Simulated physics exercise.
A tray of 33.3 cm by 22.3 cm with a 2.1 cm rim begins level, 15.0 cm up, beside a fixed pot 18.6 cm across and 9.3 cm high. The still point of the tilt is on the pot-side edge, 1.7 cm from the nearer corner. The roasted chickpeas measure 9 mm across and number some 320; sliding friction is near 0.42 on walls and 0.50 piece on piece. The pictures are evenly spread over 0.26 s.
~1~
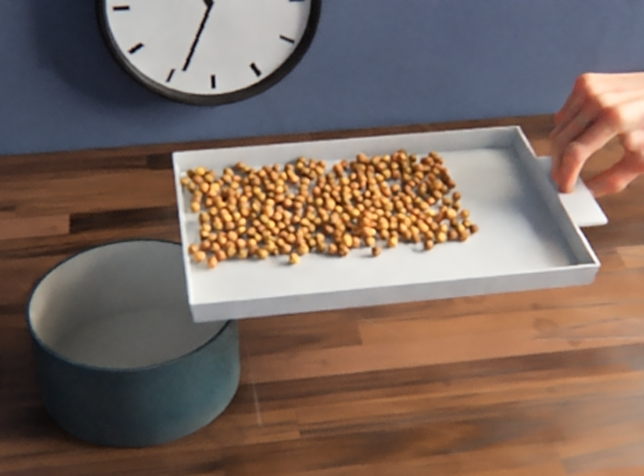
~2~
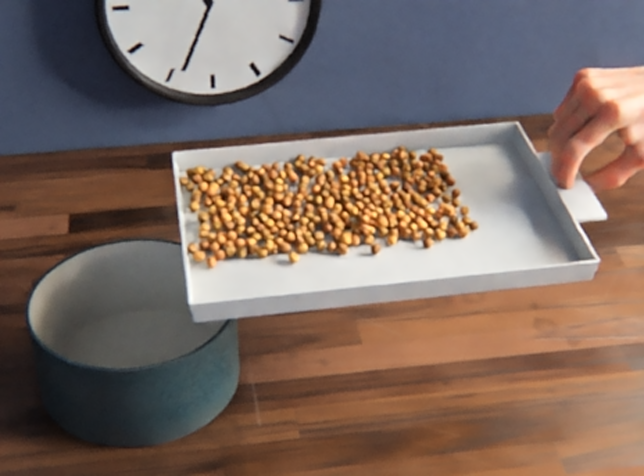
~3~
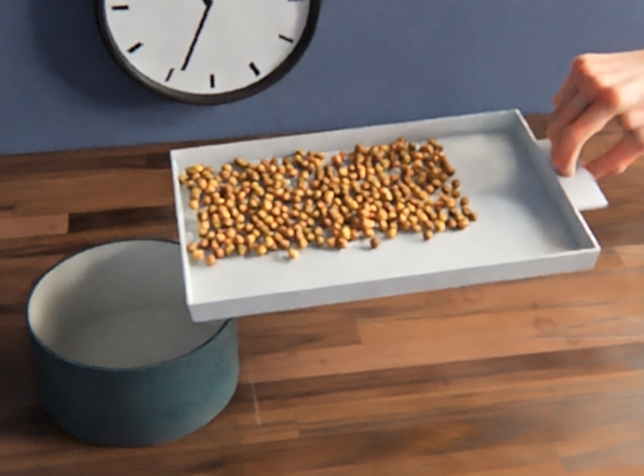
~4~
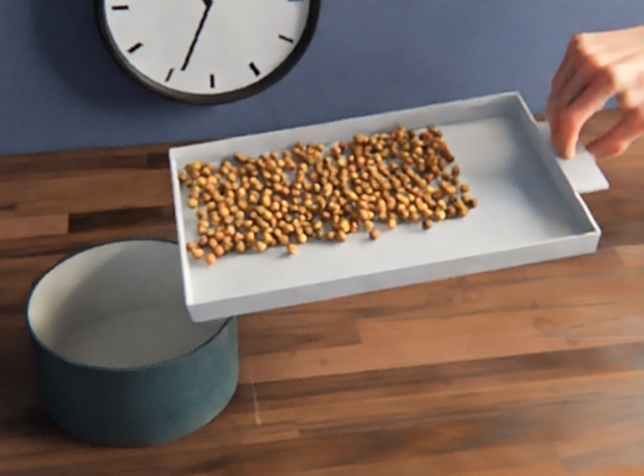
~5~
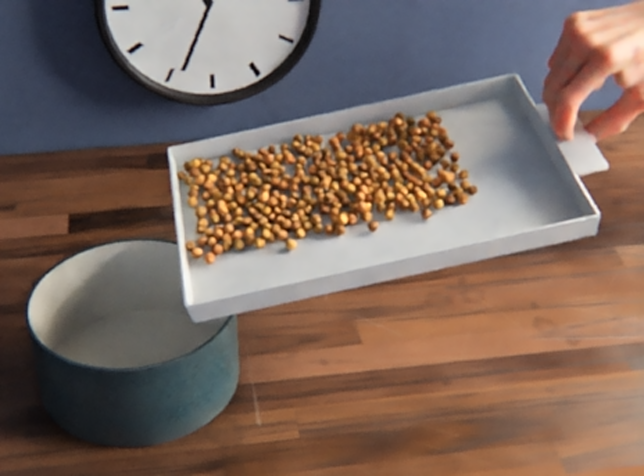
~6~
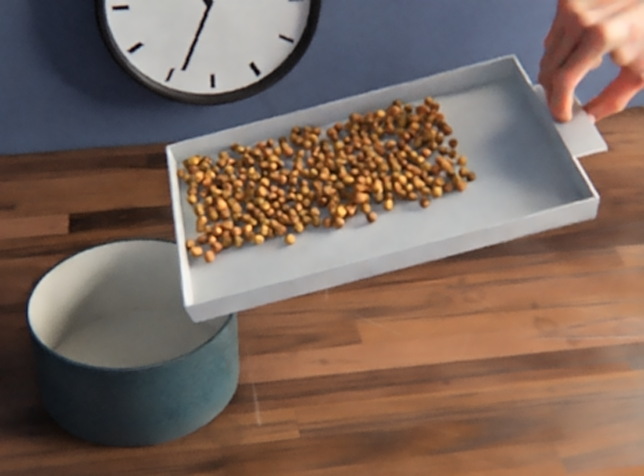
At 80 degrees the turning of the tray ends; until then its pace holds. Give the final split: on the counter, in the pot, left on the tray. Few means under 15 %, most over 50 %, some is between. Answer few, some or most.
On the counter: Few; in the pot: Few; left on the tray: Most.
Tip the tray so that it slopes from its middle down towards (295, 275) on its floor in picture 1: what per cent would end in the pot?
About 0 per cent.
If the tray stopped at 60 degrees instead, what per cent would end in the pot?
It would be near 0 per cent.
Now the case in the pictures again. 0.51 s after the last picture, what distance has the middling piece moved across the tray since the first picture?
Some 7 cm.
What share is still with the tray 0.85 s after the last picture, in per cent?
Roughly 100 per cent.
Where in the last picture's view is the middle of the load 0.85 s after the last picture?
At about (191, 175).
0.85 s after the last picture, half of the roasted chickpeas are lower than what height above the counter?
About 22 cm.
Then, 0.51 s after the last picture, tilt 45 degrees; the tray holds 100 %, the pot 0 %.
Then, 0.85 s after the last picture, tilt 66 degrees; the tray holds 100 %, the pot 0 %.
Then, 1.28 s after the last picture, tilt 80 degrees; the tray holds 100 %, the pot 0 %.
In the end, counter 0 %, pot 0 %, tray 100 %.
